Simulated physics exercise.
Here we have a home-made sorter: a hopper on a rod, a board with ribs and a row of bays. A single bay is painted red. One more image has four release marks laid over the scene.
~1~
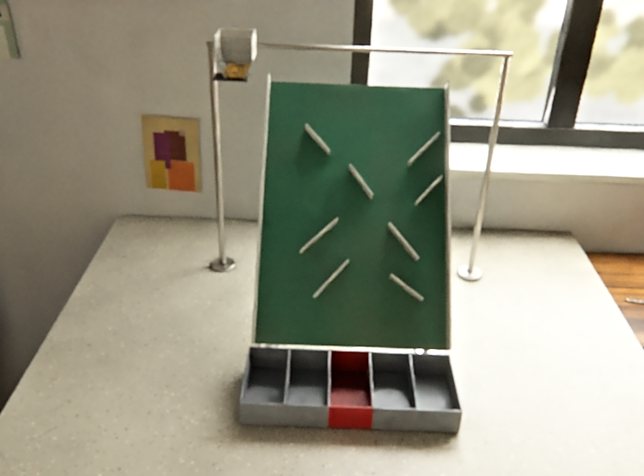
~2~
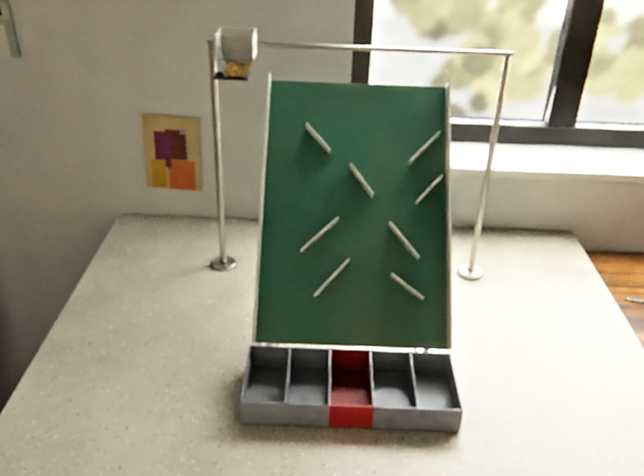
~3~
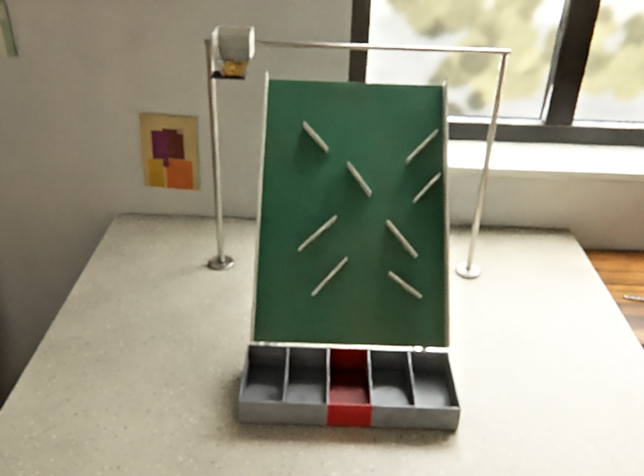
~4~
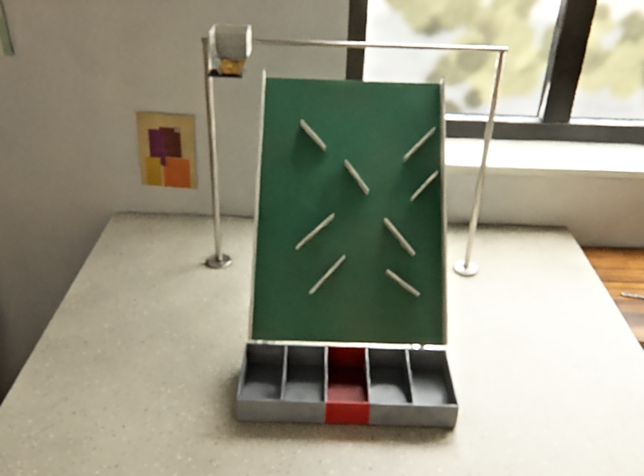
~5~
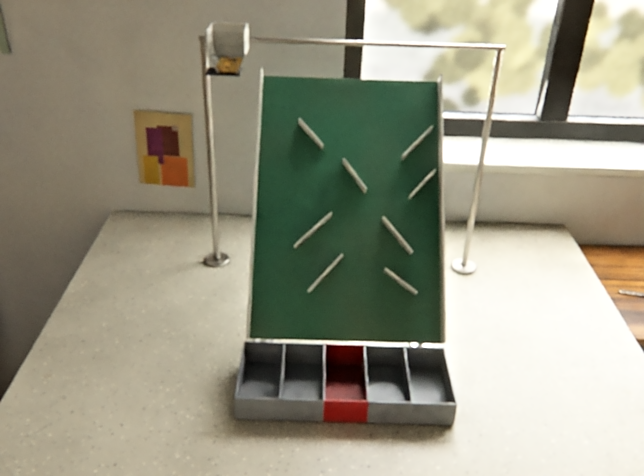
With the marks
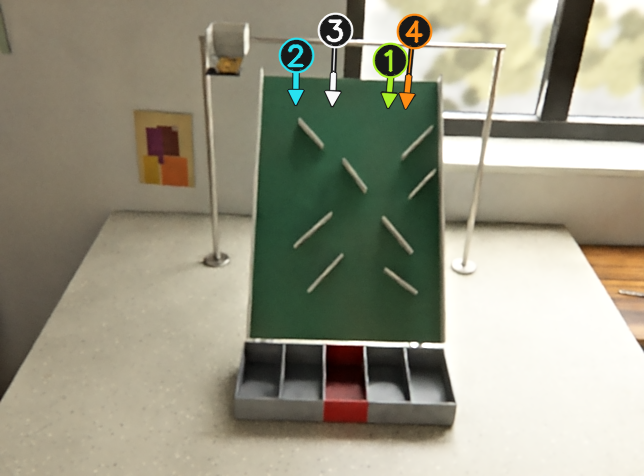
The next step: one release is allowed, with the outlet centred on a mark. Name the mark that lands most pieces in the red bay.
4 is best.
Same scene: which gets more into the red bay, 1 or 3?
1.
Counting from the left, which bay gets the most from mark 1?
The fifth from the left.
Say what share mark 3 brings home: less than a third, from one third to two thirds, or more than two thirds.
Mark 3 gives less than a third.
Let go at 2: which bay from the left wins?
The first.
On the marked copy, mark 1 meets the board at (388, 102); mark 2 meets the board at (295, 99); mark 3 meets the board at (332, 100); mark 4 meets the board at (406, 103).
With 1, about a third in the red bay, about two thirds in other bays.
With 2, a small part in the red bay, most in other bays, a small part outside the box.
With 3, a small part in the red bay, most in other bays, a stray few outside the box.
With 4, about two thirds in the red bay, about a third in other bays, a stray few outside the box.
